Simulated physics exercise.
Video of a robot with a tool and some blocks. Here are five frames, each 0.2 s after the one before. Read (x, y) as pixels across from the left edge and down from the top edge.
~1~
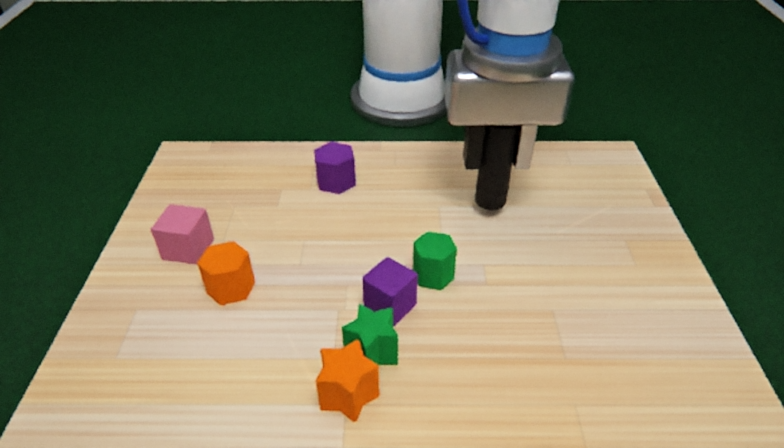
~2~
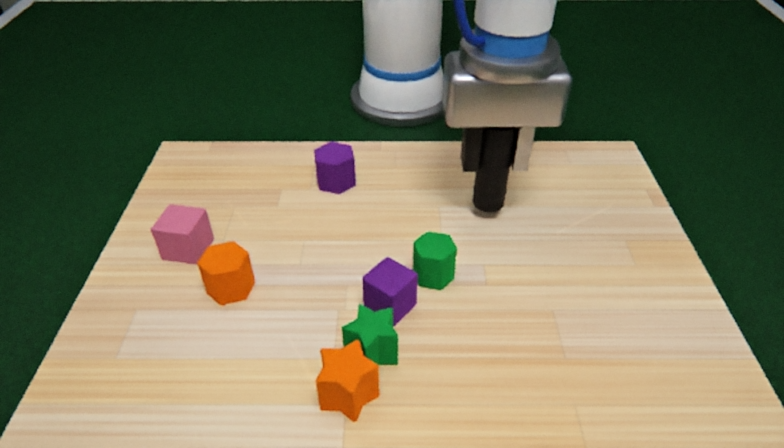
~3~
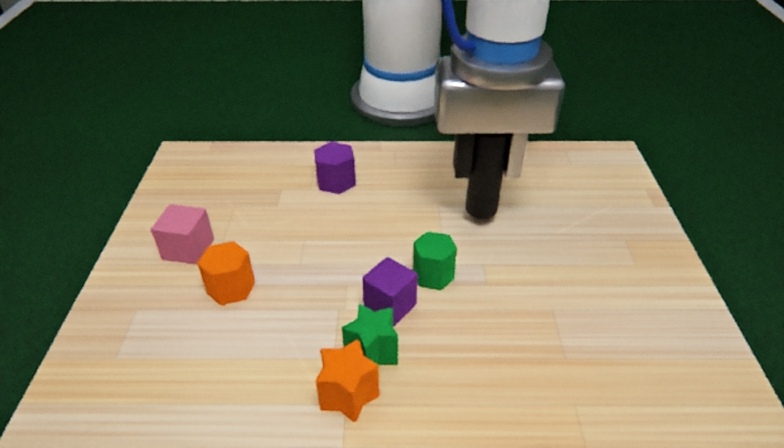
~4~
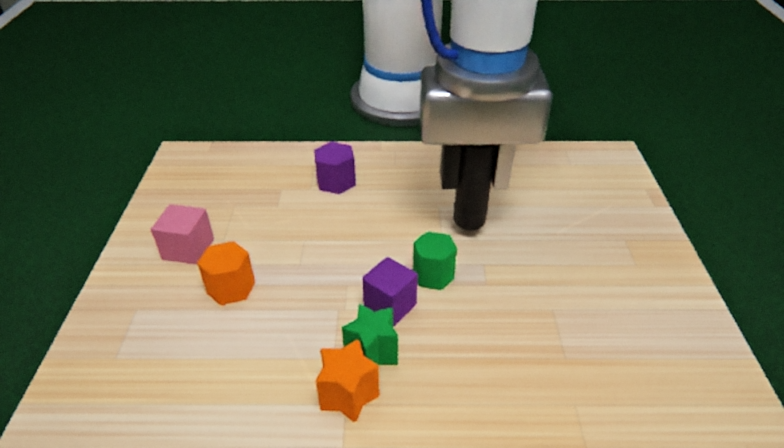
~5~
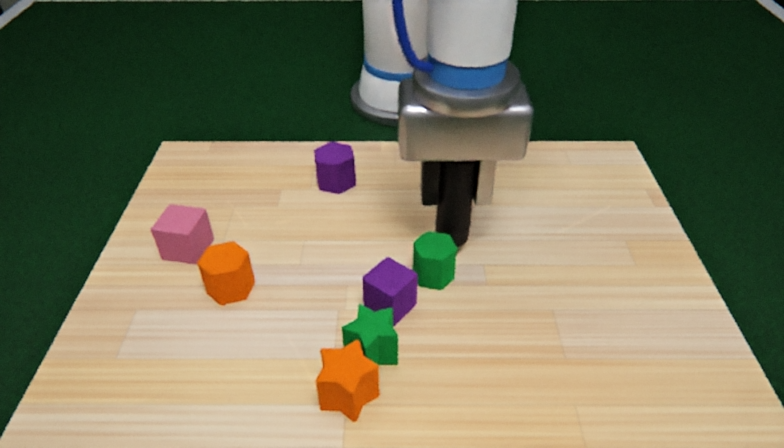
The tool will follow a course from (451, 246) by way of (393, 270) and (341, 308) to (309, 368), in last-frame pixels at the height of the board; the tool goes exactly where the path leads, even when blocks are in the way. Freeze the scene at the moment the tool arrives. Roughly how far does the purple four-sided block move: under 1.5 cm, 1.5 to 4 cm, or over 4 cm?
It is going to finish within 1.5 cm of where it is now.
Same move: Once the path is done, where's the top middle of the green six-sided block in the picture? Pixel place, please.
If I read the scene right, the answer is (425, 259).
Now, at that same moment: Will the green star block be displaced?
Going by the path, no.
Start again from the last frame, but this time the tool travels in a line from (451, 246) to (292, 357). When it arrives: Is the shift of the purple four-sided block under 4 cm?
I expect not.
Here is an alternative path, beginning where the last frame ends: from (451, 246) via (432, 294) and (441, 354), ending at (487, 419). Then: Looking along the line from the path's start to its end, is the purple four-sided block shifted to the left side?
In short: No.
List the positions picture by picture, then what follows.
The first picture shows tip of the tool at (490, 201), middles of tops, orange star block at (345, 365), green star block at (371, 323), purple four-sided block at (390, 275), green six-sided block at (435, 245).
The second picture shows tool at (488, 204), nothing pushed.
The third picture shows tool at (481, 210), nothing pushed.
The fourth picture shows tool at (469, 221), nothing pushed.
The fifth picture shows tool at (452, 237), orange star block at (345, 365), green star block at (371, 323), purple four-sided block at (390, 275), green six-sided block at (435, 245).
On the path given first. One third of the way, tool at (393, 261); green six-sided block at (425, 259), turned 40° anticlockwise.
Two thirds of the way, tool at (340, 299); purple four-sided block at (388, 281); green six-sided block at (425, 259), turned 40° anticlockwise.
At the end, tool at (307, 359); orange star block unmoved; green star block unmoved; purple four-sided block at (388, 281); green six-sided block at (425, 259), turned 40° anticlockwise.
